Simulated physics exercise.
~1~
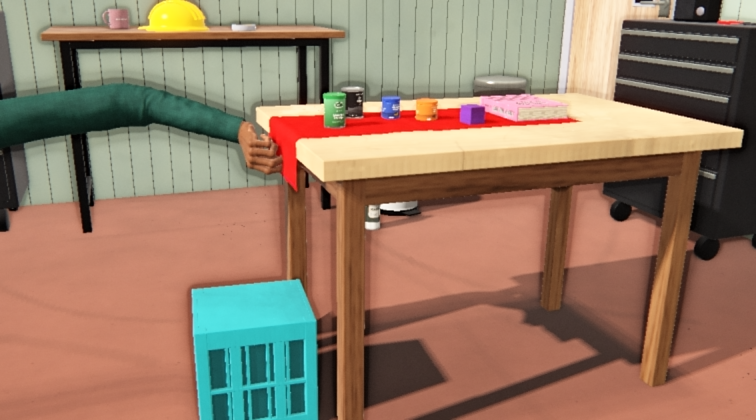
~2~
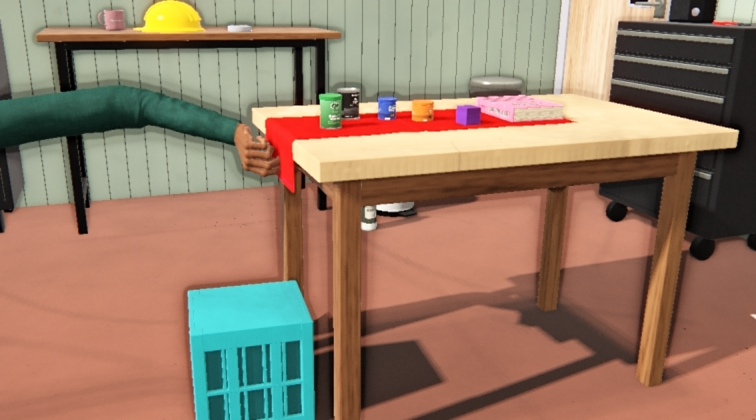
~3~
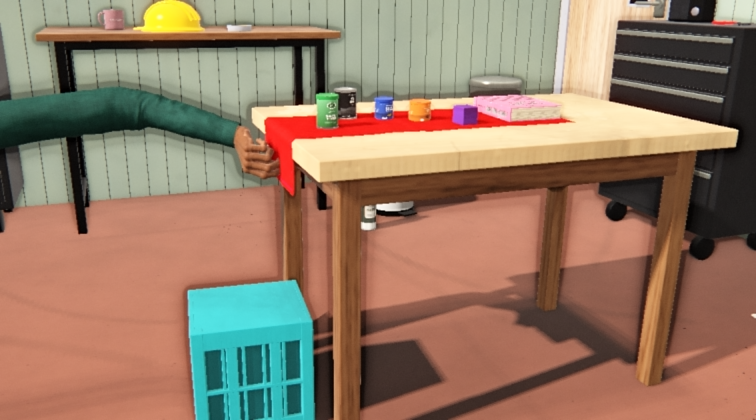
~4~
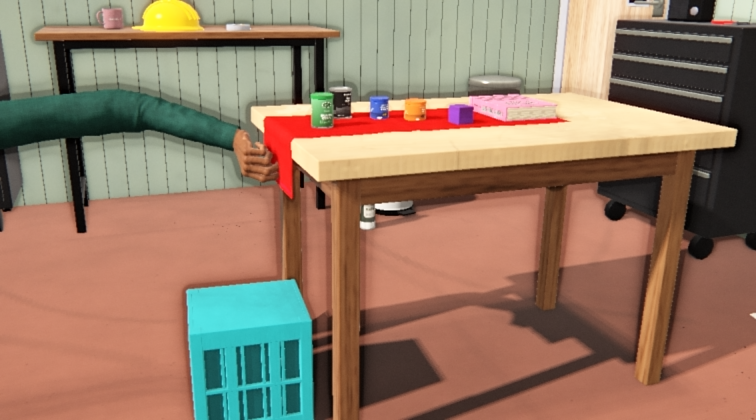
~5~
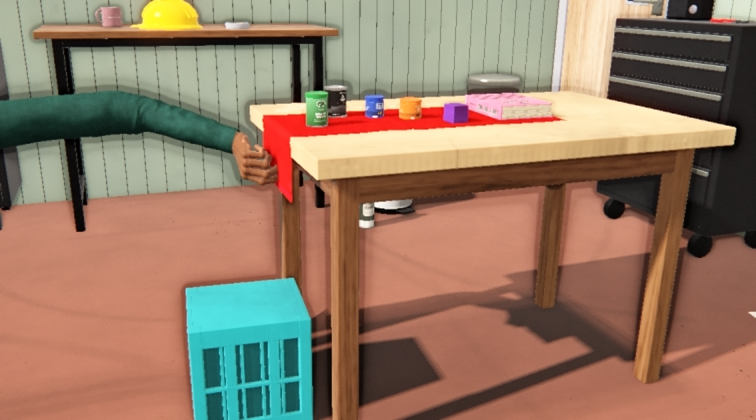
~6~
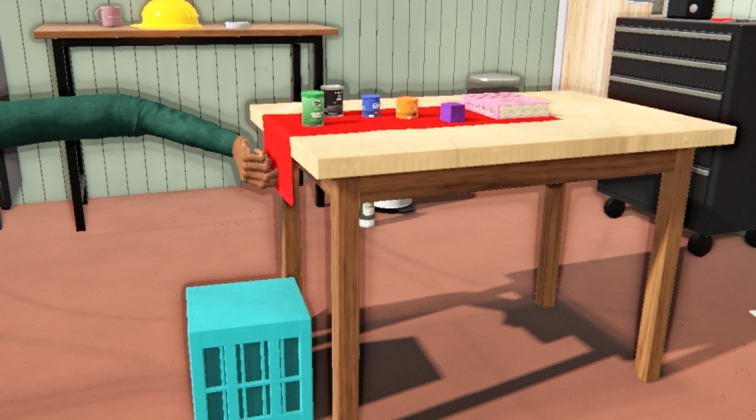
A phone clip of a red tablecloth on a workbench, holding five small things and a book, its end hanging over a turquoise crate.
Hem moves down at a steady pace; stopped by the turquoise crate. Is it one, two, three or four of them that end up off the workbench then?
It is three.
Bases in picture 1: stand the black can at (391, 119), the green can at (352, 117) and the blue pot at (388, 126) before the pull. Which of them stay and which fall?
Black can - leaves the top, green can - leaves the top, blue pot - leaves the top.
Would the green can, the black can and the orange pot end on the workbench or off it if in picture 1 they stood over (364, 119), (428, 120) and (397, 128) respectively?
Here's what happens: The green can leaves its perch, the black can remains aboard, the orange pot leaves its perch.
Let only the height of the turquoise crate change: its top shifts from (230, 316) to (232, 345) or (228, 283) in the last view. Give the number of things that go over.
It comes to 4 and 2 over the edge.
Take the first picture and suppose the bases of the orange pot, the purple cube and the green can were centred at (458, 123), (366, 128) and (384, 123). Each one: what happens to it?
Orange pot: Still on; purple cube: Off; green can: Off.
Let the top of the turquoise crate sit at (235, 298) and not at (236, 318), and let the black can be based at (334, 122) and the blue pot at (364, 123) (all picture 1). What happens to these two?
The black can goes over; the blue pot goes over.
A little later, hem near (277, 233); green can gone.
Next, hem near (277, 272); green can and black can gone.
Later still, hem on the crate; green can, black can and blue pot gone.
When it is over, hem on the crate; green can, black can and blue pot gone. Over the edge go three.
